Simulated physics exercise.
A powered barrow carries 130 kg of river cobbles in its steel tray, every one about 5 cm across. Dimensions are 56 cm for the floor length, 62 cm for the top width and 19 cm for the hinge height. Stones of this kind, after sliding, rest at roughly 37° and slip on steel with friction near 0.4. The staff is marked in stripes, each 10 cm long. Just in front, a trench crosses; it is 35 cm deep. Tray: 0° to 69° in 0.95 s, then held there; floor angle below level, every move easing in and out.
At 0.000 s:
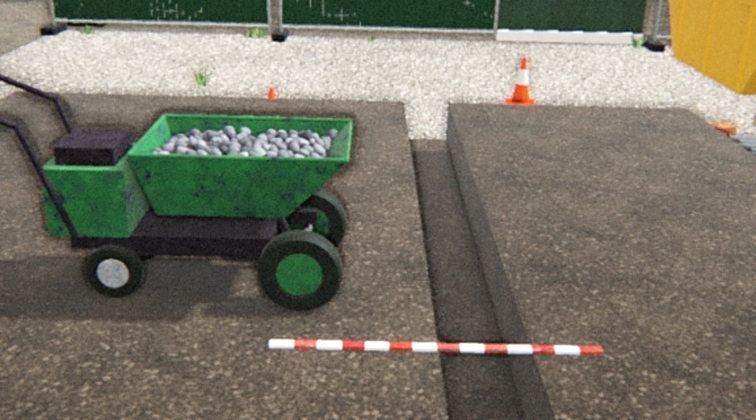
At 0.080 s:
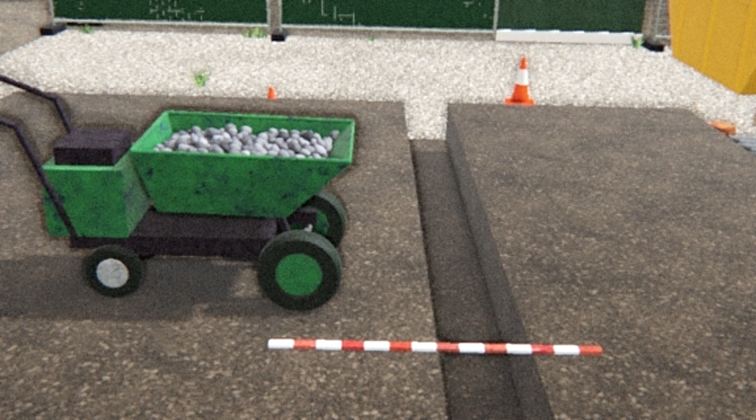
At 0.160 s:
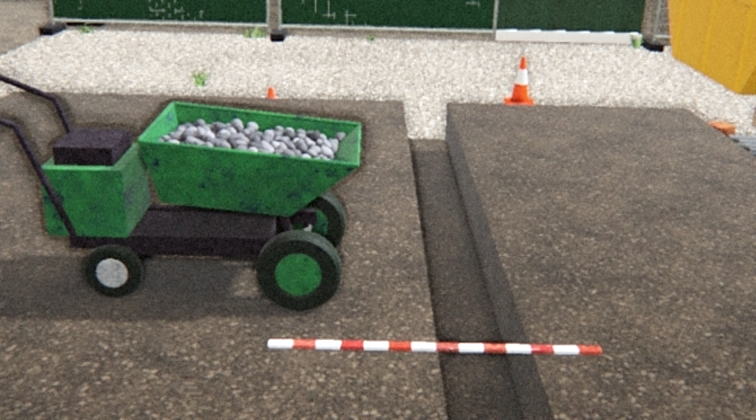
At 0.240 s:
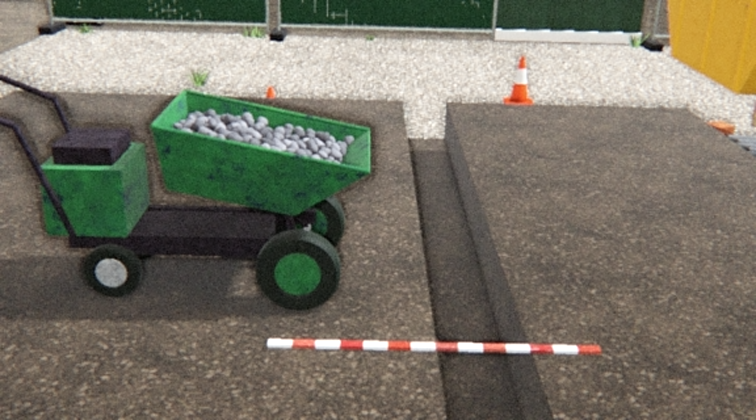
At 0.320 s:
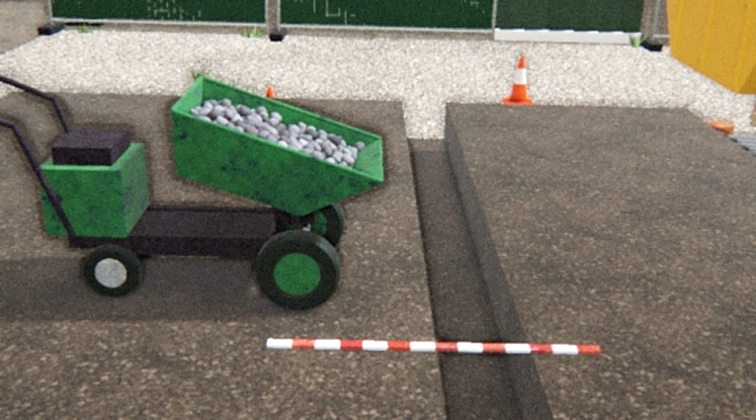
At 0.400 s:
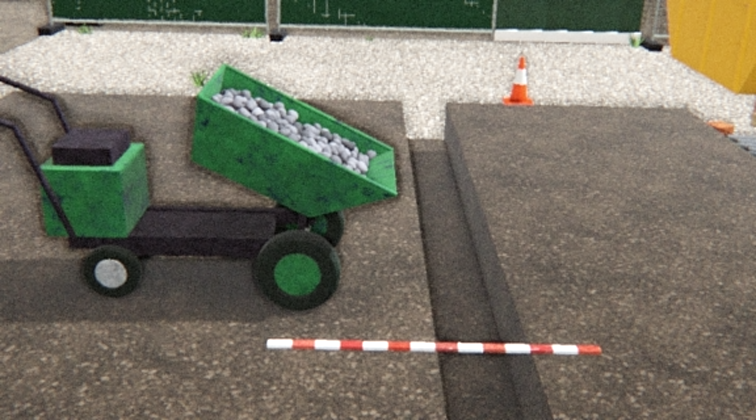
Green powered barrow standing beside a narrow trench, its tray of grey cobbles tilting steadily forward to the right, rear end rising.
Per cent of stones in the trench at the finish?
About 98 %.
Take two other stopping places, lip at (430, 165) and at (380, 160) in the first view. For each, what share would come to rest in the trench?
Around 25% for the first place and 75% for the second.
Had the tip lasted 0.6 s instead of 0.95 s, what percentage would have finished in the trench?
In that case, around 90%.
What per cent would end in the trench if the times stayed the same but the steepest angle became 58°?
Around 90 per cent would finish in the trench.
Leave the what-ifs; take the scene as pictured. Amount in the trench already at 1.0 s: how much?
Around 40 per cent of it.
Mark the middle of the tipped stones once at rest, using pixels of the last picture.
Somewhere near pixel (470, 332).
After 0.7 s the floor is at 58°; 100 % in the tray; the foremost stones are at (414, 219).
After 1.0 s the floor is at 69°; 62 % in the tray, 38 % in the trench; the foremost stones are at (507, 331).
After 1.4 s the floor is at 69°; 17 % in the tray, 81 % in the trench, 2 % past the trench; the foremost stones are at (584, 286).
After 3.3 s the floor is at 69°; 0 % in the tray, 98 % in the trench, 2 % past the trench; the foremost stones are at (671, 289).
